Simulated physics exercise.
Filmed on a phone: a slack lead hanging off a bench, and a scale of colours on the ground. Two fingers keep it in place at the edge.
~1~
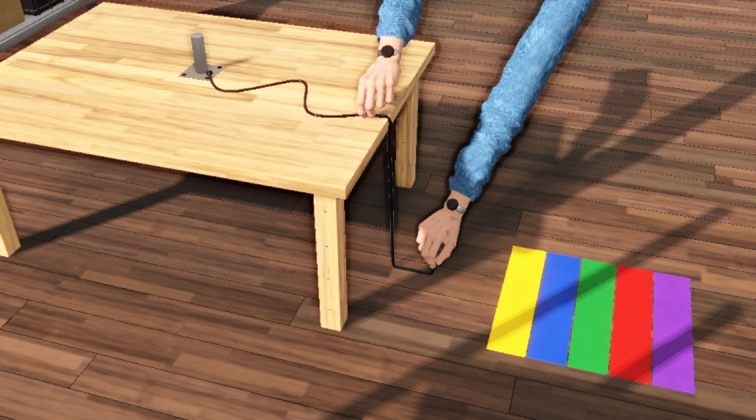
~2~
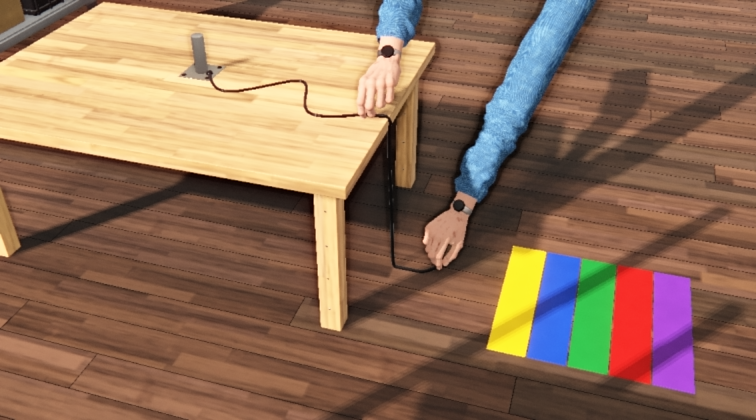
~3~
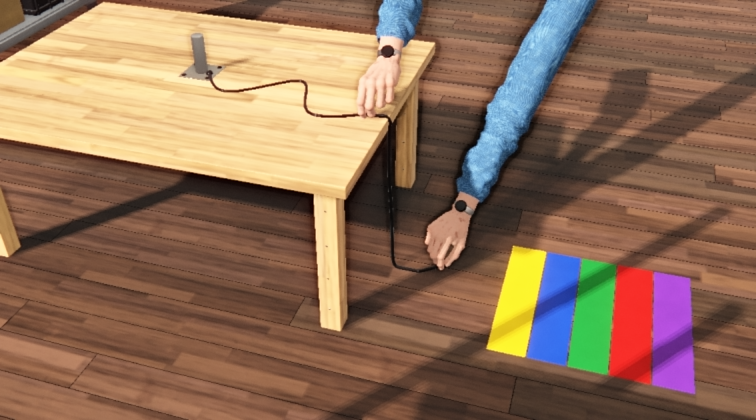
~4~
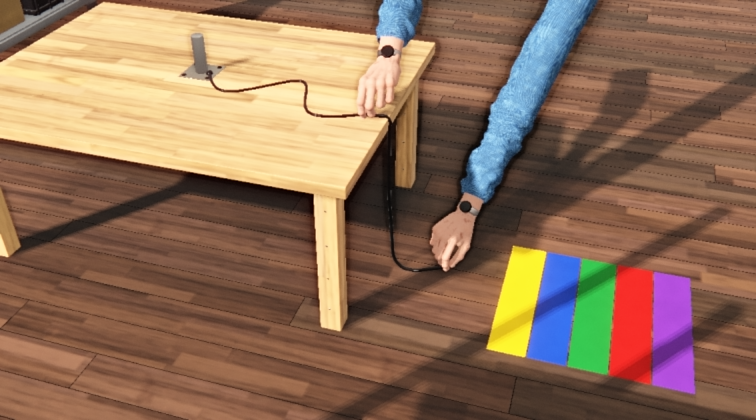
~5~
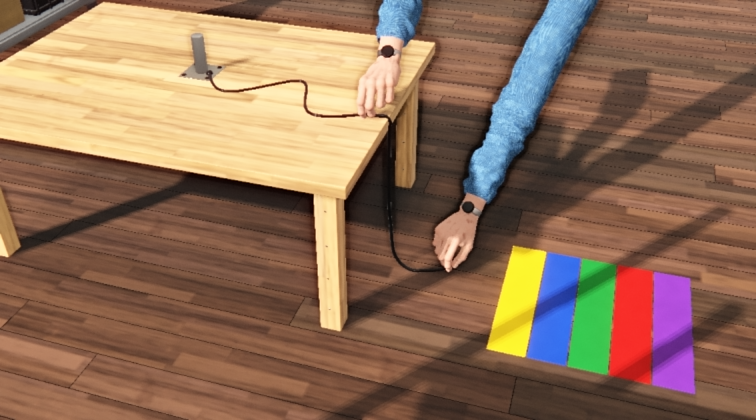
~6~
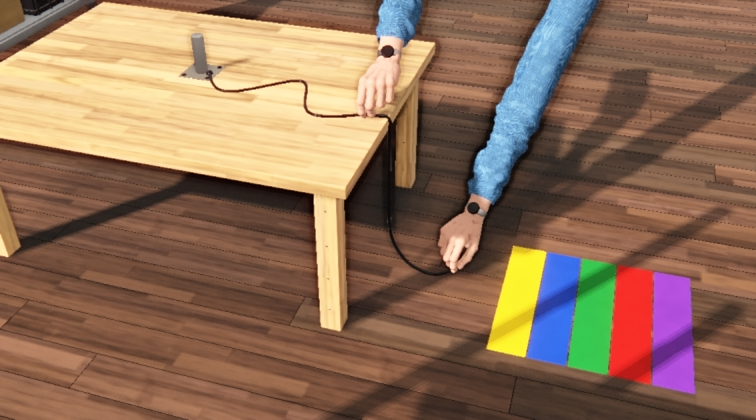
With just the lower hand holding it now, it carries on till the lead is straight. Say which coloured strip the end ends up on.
It ends up on the red strip.
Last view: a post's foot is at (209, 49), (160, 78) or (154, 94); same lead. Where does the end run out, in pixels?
Taking the tries in turn, you get (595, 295), (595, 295) and (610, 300).
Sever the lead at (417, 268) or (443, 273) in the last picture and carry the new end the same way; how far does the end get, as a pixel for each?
In turn, around (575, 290) and around (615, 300).
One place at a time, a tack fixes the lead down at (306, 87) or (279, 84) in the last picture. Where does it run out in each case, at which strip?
First try green, second try green.
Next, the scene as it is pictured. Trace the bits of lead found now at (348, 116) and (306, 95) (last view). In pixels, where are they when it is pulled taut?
First one close to (417, 136), second close to (349, 104).
Soon after, end near (554, 286); over blue.
Then, end near (606, 296); over green.
At full stretch, end near (637, 302); over red. The red one.
